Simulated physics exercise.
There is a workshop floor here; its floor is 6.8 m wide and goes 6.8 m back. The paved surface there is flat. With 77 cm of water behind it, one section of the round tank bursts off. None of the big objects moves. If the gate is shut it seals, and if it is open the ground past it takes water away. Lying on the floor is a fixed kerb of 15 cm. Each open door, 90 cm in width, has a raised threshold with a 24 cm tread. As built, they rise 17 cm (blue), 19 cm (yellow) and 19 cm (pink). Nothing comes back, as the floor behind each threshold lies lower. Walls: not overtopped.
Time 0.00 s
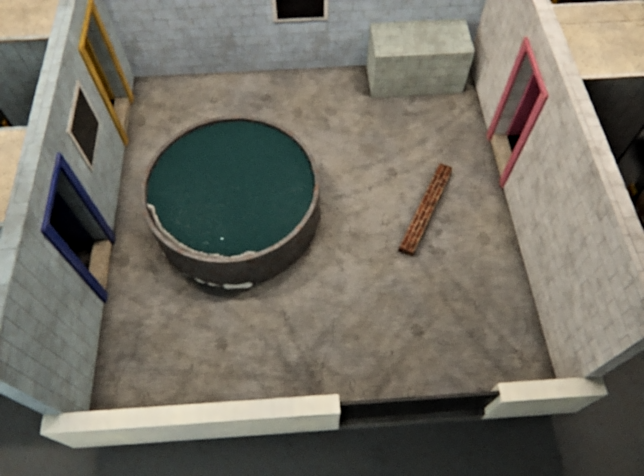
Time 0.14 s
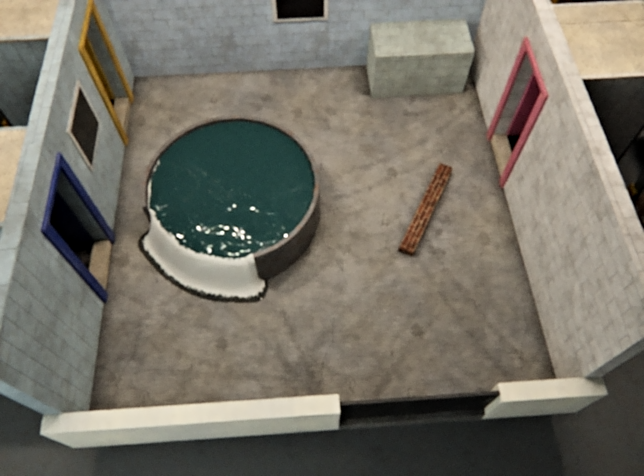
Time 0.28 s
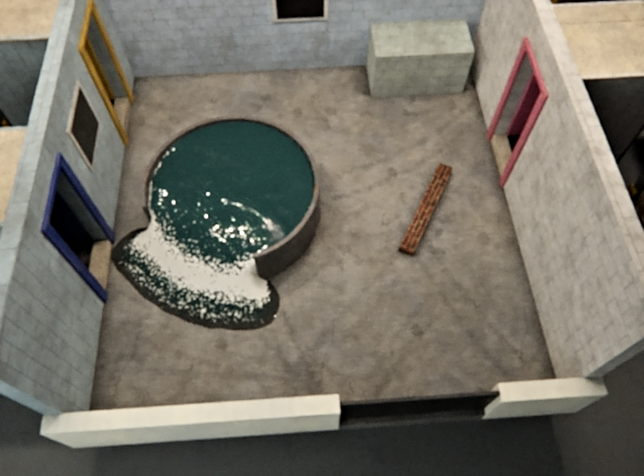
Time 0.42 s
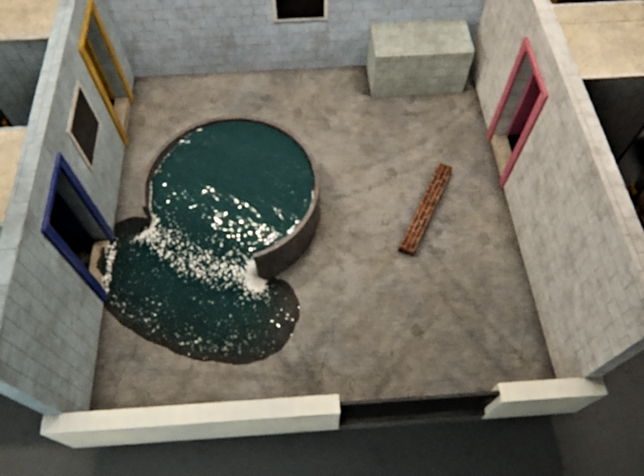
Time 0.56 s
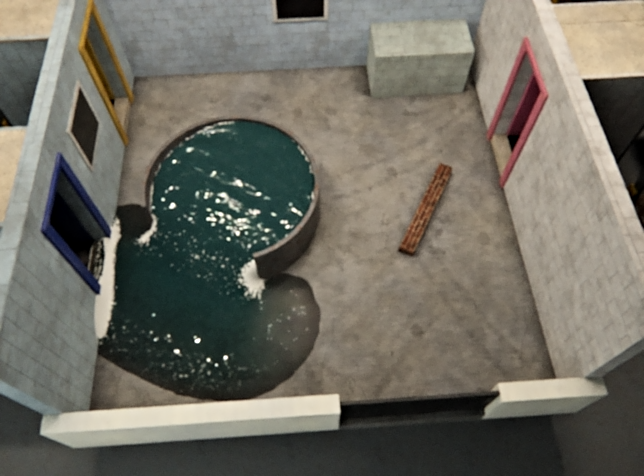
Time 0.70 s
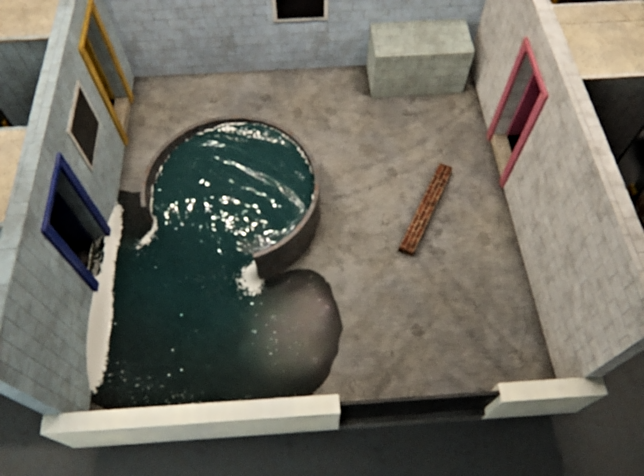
Green water bursts from the round tank's front and spreads across the floor's left side.
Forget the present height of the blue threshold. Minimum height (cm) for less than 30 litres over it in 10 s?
Around 33 cm.
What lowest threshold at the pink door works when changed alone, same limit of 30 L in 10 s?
Pink: 10.0 cm.
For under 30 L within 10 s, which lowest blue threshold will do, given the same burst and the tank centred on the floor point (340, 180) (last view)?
18 cm, give or take.
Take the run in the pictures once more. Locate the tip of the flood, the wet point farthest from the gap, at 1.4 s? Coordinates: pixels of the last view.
At about (404, 403).
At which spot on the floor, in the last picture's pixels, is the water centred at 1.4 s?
Look at about (211, 262) in the last view.
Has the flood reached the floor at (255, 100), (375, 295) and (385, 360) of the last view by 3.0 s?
Okay, in order that's stayed dry, got wet and finally got wet.
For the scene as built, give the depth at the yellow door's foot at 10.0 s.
You'd measure close to 5.5 cm there.
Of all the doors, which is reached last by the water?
The pink door comes last.
After 1.4 s water covers 25 % of the floor, deepest (74 cm) near (90, 412); 30 cm at the blue door, 58 litres in over its 17 cm threshold.
After 3.0 s water covers 45 % of the floor, deepest (40 cm) near (88, 425); 30 cm at the blue door, 174 litres in over its 17 cm threshold.
After 10.0 s water covers 95 % of the floor, deepest (18 cm) near (469, 84); 10 cm at the blue door, 246 litres in over its 17 cm threshold.
At the blue door as built, the water arrived by 0.5 s and peaked near 35 cm at 0.8 s.
With a threshold of 28 cm, 75 litres would have come in within the 10 s; with 38 cm, 8 litres. So under 30 litres takes about 33 cm.
